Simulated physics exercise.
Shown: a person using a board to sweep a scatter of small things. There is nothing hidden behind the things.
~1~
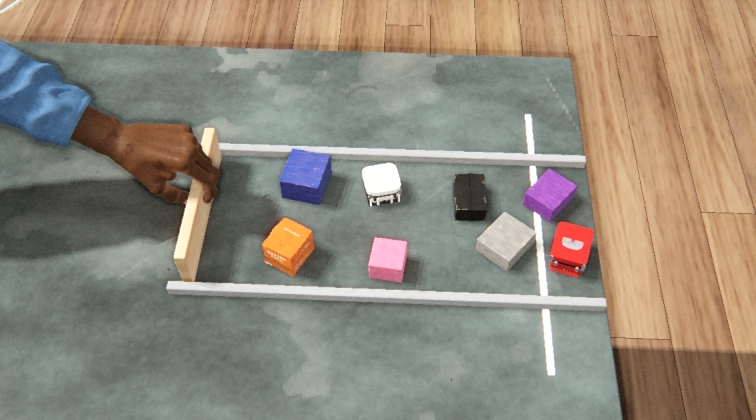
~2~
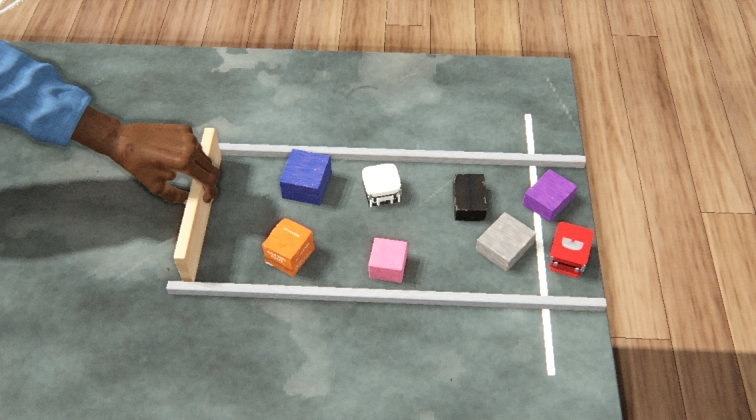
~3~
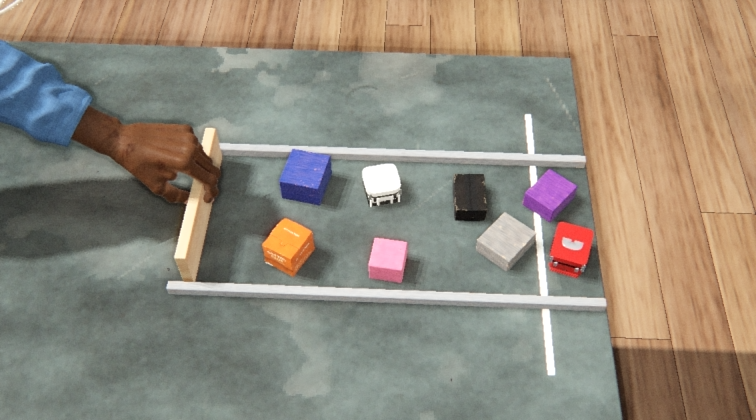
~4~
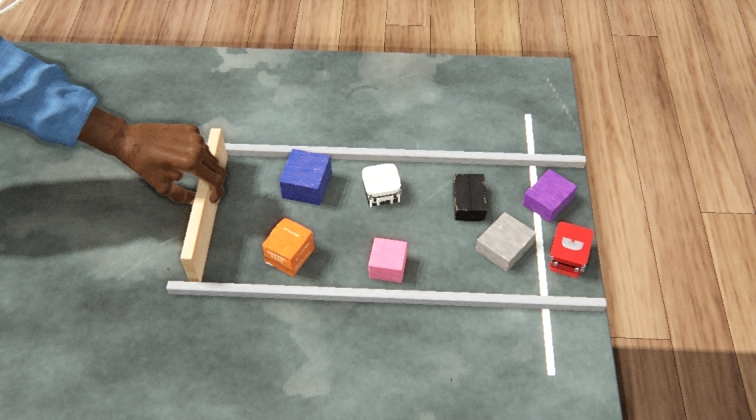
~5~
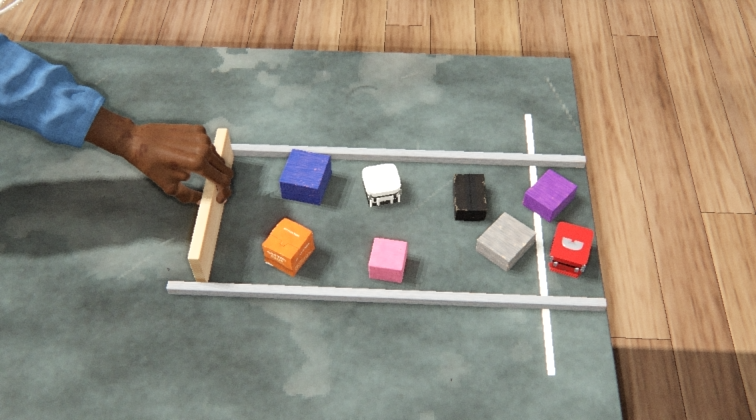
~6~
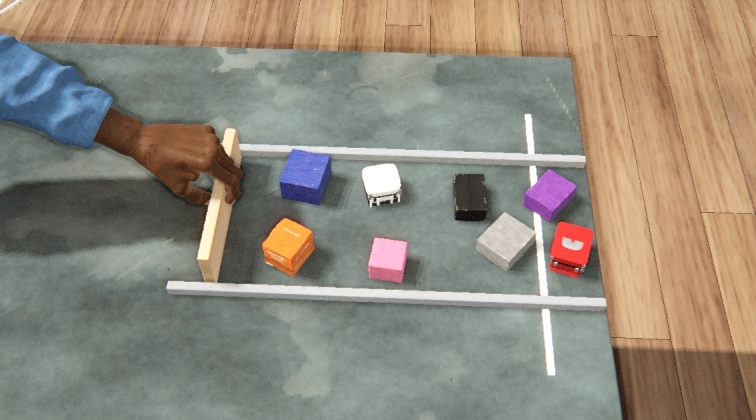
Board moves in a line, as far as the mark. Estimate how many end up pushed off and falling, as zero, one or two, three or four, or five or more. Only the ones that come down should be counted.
Three or four end up falling off.
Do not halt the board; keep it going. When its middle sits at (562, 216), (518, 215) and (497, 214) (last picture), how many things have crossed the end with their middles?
The numbers are 6, 3 and 1.
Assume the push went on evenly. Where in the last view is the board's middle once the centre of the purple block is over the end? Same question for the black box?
About (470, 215), and (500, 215) for the other.
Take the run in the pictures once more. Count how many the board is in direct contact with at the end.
The answer is 2.
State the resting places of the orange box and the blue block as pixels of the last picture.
In the last picture they sit at about (561, 253) and about (557, 184).
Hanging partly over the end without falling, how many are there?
Looks like 2 of them.
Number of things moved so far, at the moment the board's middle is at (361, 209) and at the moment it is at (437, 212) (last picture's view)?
That makes 4 at the first spot and 7 at the second.
A little later, none off yet; red case at rest near (570, 250); purple block at rest near (550, 195); grey block at rest near (506, 241).
When it is over, the number that fall off is three or four; down, white case, black box, purple block and red case.
